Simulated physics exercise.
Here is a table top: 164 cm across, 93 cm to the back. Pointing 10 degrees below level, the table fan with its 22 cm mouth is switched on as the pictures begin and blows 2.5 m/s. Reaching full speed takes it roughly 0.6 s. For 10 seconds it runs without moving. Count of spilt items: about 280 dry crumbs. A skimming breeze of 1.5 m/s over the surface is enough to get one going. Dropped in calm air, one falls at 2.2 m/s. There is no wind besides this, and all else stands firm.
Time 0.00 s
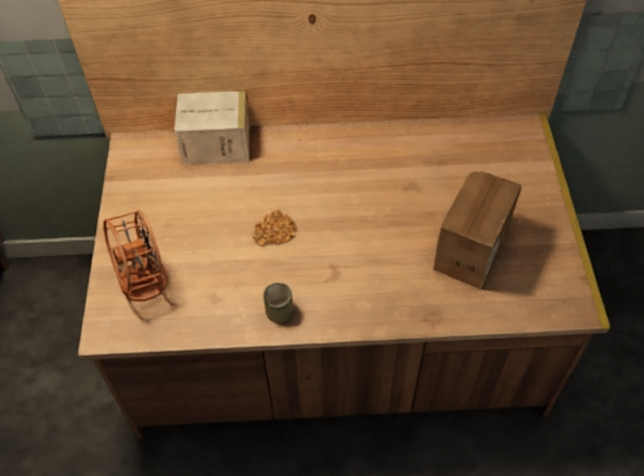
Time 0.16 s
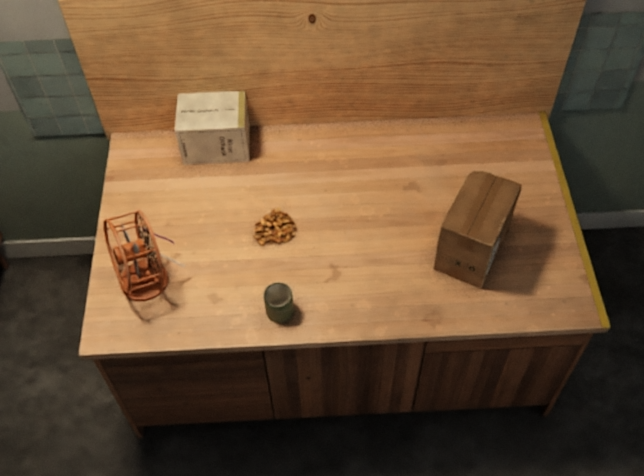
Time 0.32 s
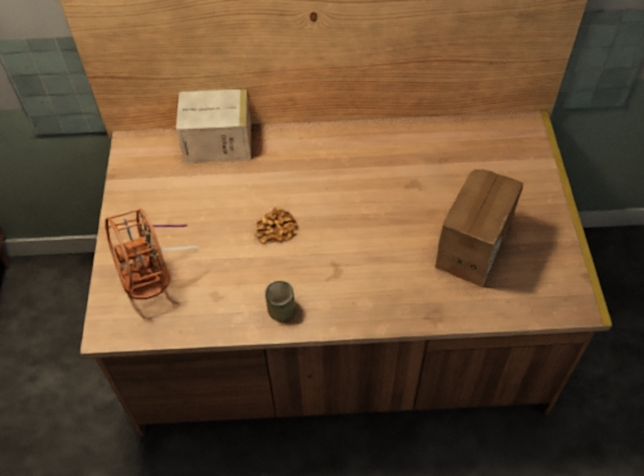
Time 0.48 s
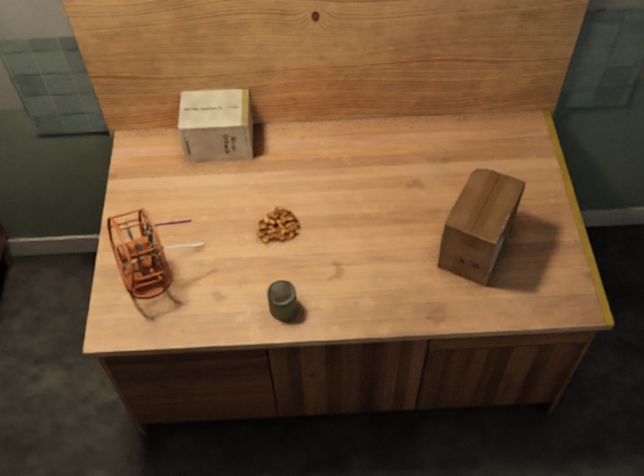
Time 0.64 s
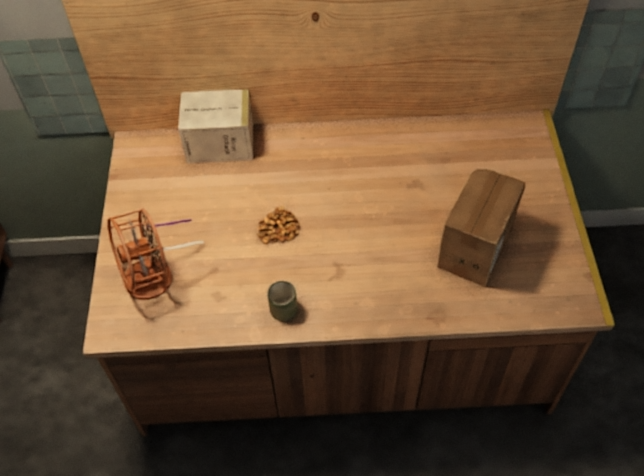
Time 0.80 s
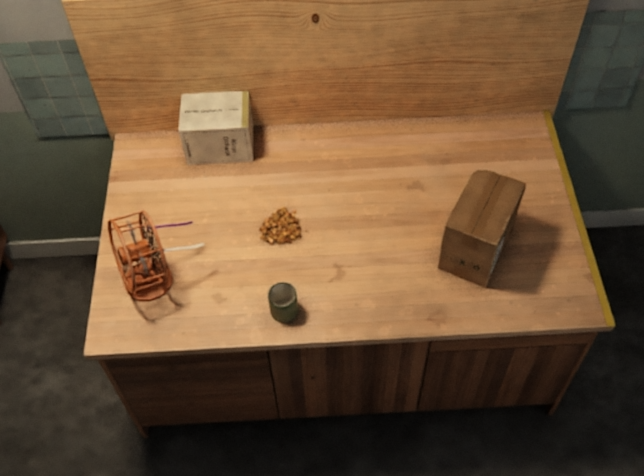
Table top with an orange caged fan at left, its streamers lifting and streaming rightward, then a few golden crumbs shifting slightly.
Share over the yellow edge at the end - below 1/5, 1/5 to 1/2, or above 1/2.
Above 1/2.
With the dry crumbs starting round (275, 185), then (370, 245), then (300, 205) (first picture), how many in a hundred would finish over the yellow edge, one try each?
10 %, 10 %, 90 %.
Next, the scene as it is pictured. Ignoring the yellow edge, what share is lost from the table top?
About 0 %.
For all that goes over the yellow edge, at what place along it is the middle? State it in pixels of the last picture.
Around (558, 139).
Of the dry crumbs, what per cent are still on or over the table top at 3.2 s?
About 4 %.
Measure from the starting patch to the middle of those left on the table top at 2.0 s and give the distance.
It comes to near 100 cm.
After 2.0 s, 67 % are over the yellow edge; the middle of those still in play is near (545, 117); 1 % have settled or left.
After 3.2 s, 96 % are over the yellow edge; 98 % have settled or left.
After 5.5 s, 96 % are over the yellow edge; 98 % have settled or left.
After 10.0 s, at the end, 96 % are over the yellow edge.
